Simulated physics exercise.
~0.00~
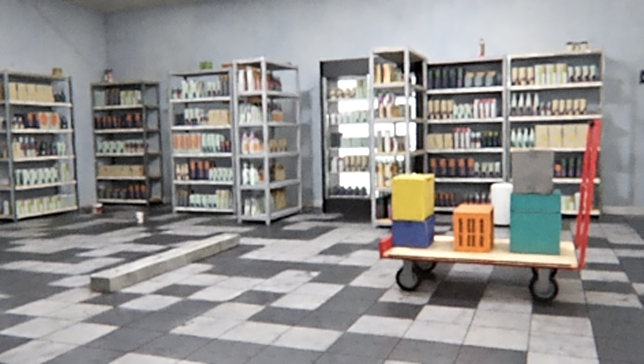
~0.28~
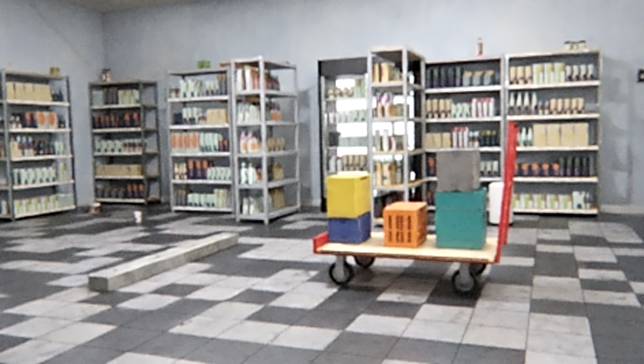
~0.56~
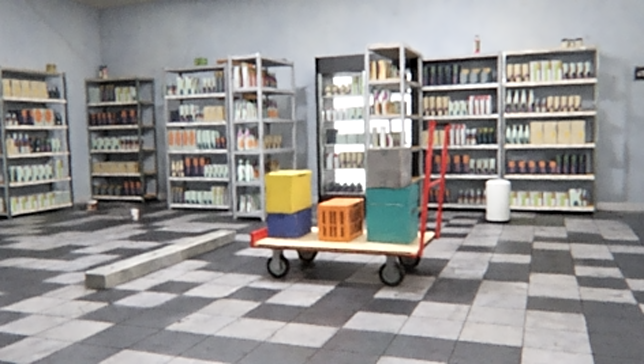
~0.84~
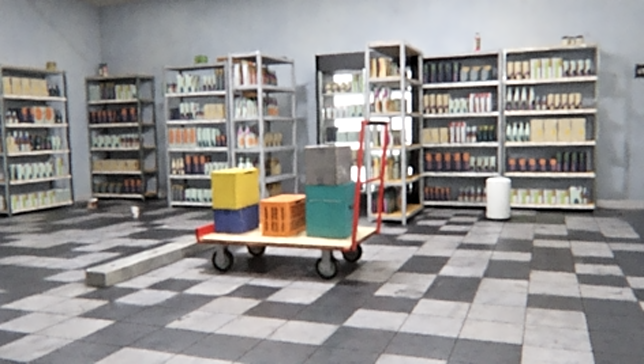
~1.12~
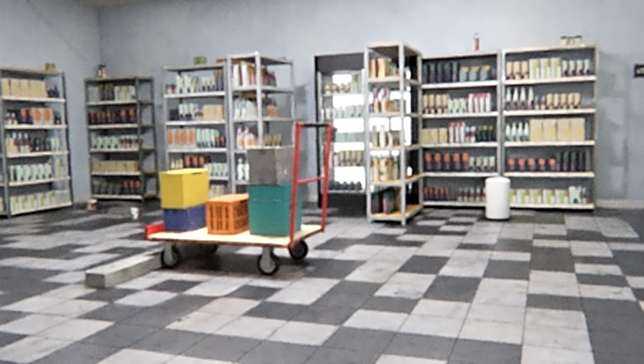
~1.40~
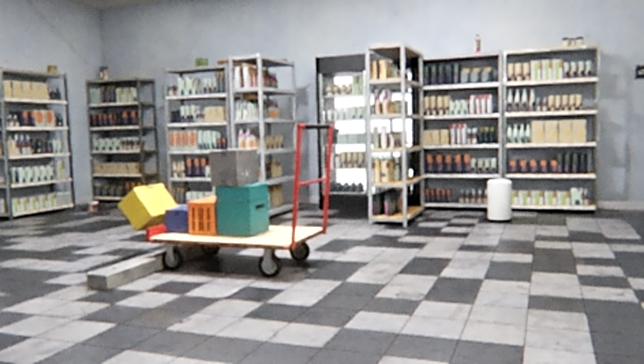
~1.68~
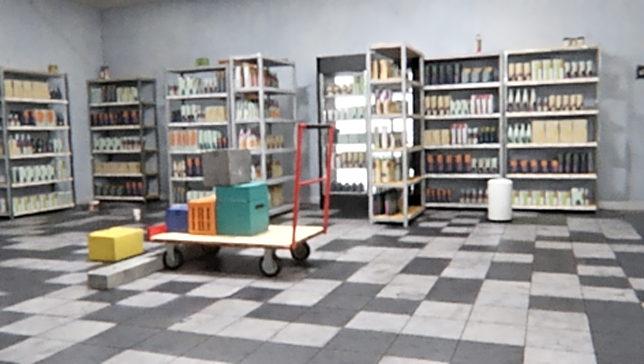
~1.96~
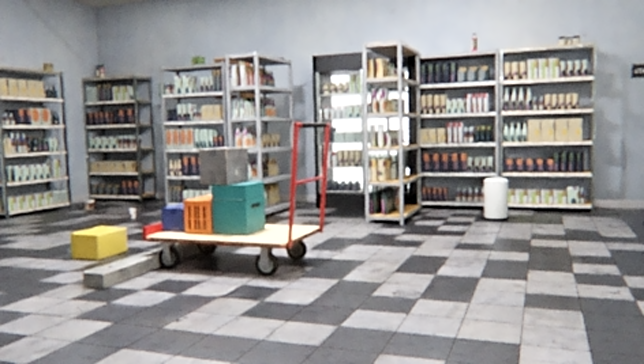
Loaded platform trolley rolling left into a floor beam and stopping, its yellow box toppling off the front while the rest stay aboard.
